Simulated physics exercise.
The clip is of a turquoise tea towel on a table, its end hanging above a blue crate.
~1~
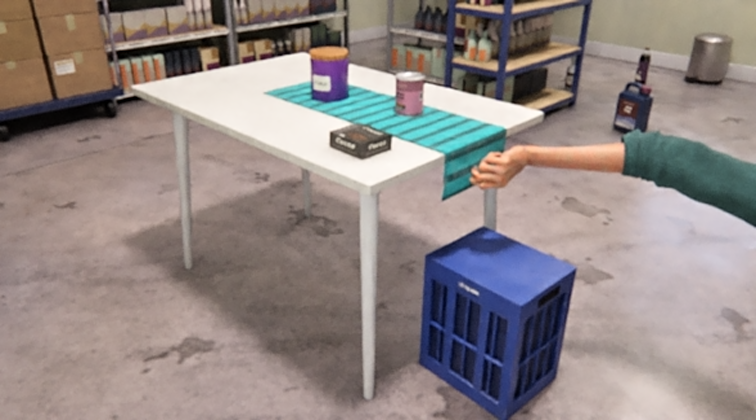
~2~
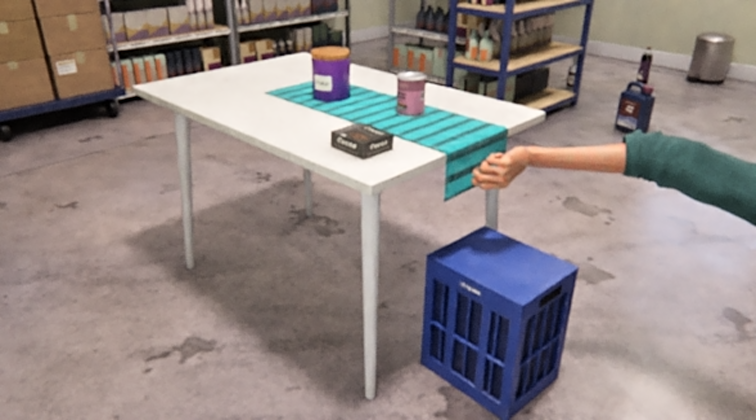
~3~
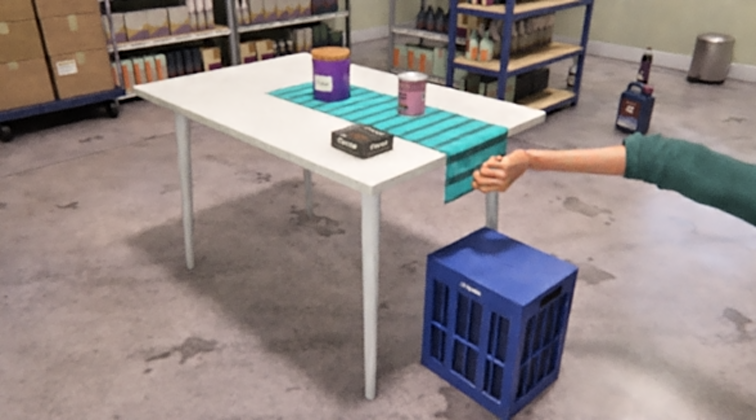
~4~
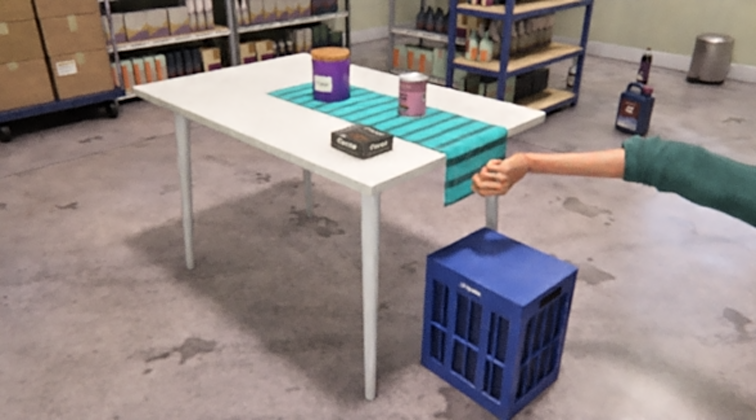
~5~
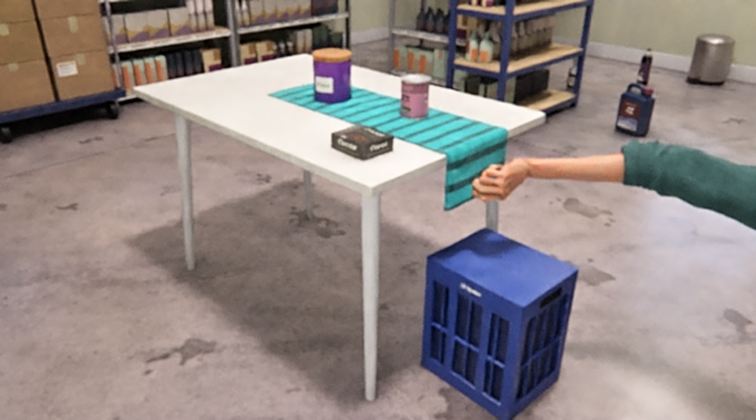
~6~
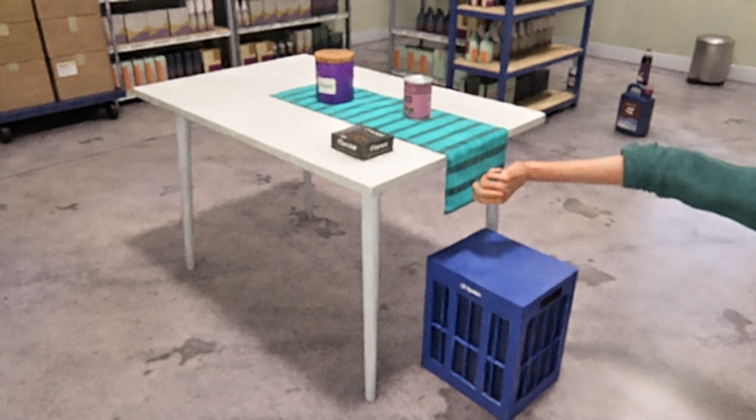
A hand in a dark green sleeve holds the end of a striped turquoise cloth on a white table, seen from slightly above in a storeroom with shelves and boxes. A purple canister and pink tin stand on the cloth, a black packet beside it, a blue crate below. The hand draws the cloth slightly downward, the canister and tin shifting slightly right with it.
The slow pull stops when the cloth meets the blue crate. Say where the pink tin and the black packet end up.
Outcome: The pink tin keeps clear of the edge and the black packet stays on the table.
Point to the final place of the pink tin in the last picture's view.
Close to (462, 110).
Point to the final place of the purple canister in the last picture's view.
Near (373, 87).
Then, 0.50 s later than the last view, hem going down; tin carried along near (440, 104); packet as before.
Then, 0.96 s later than the last view, hem on the crate; tin carried along near (460, 109); packet as before.
Finally, hem on the crate; tin carried along near (463, 110); packet as before. The pink tin stays on the table and the black packet remains up there.
